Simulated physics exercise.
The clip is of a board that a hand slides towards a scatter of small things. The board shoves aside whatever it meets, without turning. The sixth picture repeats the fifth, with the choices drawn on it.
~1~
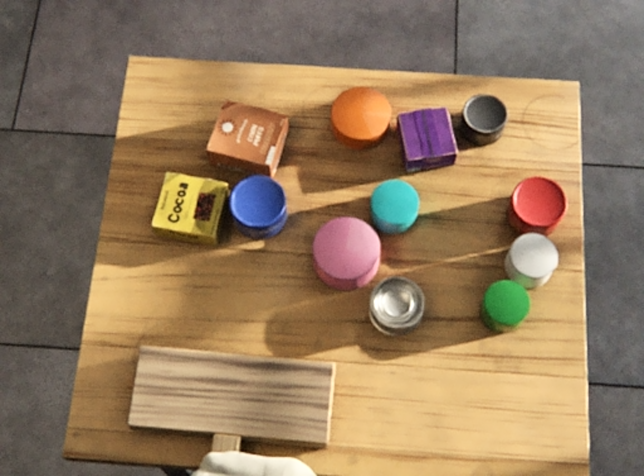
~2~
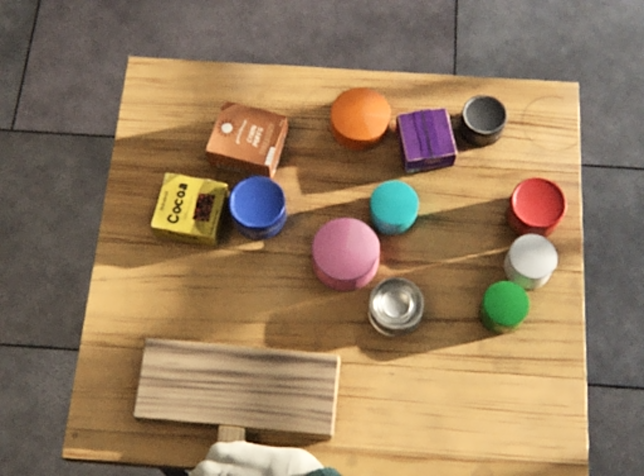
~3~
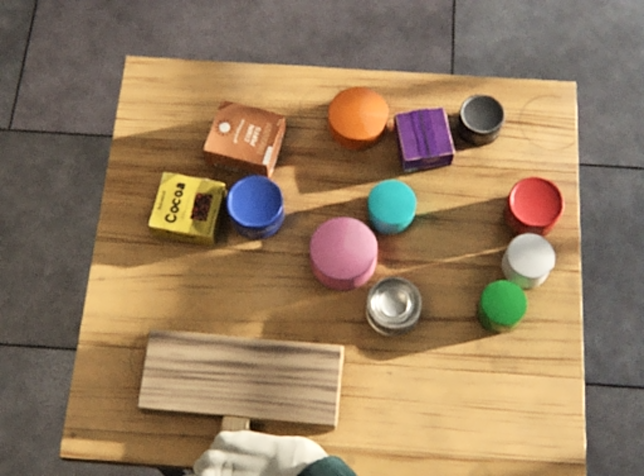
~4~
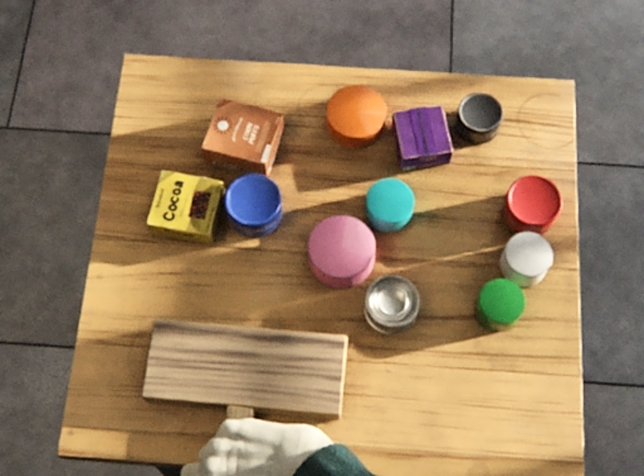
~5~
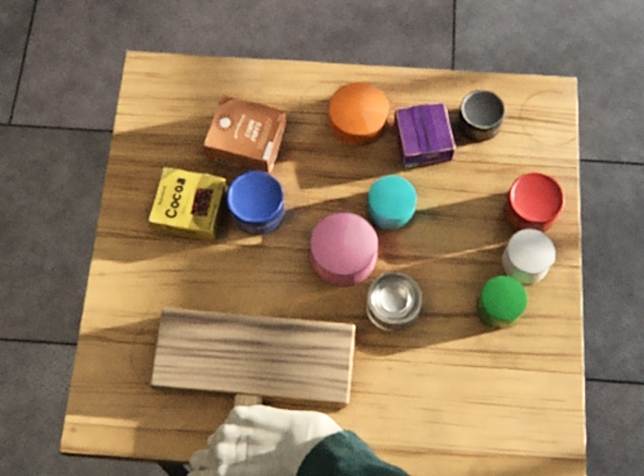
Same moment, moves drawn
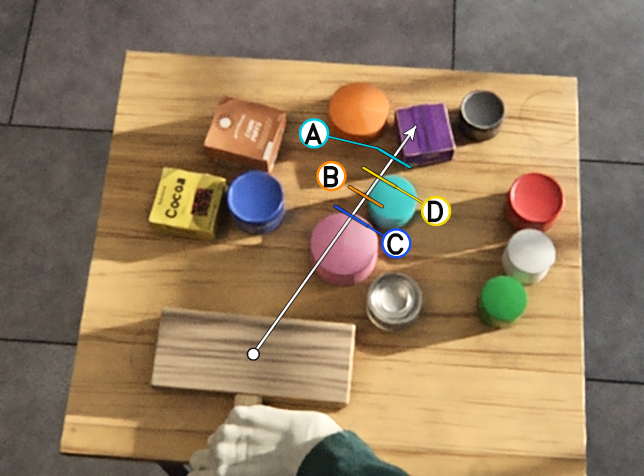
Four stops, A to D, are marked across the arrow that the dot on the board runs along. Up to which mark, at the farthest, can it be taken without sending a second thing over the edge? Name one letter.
A.
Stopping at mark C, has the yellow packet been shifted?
No.
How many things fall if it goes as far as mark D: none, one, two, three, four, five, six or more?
The count is none.
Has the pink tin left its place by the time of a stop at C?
By then, yes.
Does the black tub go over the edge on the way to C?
No.
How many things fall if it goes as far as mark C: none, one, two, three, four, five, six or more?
In all, none.
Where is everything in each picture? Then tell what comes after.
In the first picture, turquoise pot (394, 208); red jar (537, 208); white tin (530, 261).
In the second picture, board (237, 385); pink tin (345, 255).
In the third picture, board (241, 377); grey tin (393, 306).
In the fourth picture, board (245, 366); yellow packet (187, 207).
In the fifth picture, board (253, 354); black tub (481, 116); orange box (246, 135); orange tin (358, 114).
On the copy, A at (393, 158); B at (365, 197); C at (352, 216); D at (380, 178); the arrow from (253, 354) to (415, 126); the white dot at (253, 354).
On A. First, board (307, 284); grey tin (428, 292); turquoise pot (398, 192).
Then, board (357, 214); orange tin (356, 97); purple box (427, 118).
Finally, board (392, 164); orange tin (344, 58); purple box (435, 68); none fallen.
By contrast, B is within the limit but short; C is within the limit but short; D is within the limit but short.
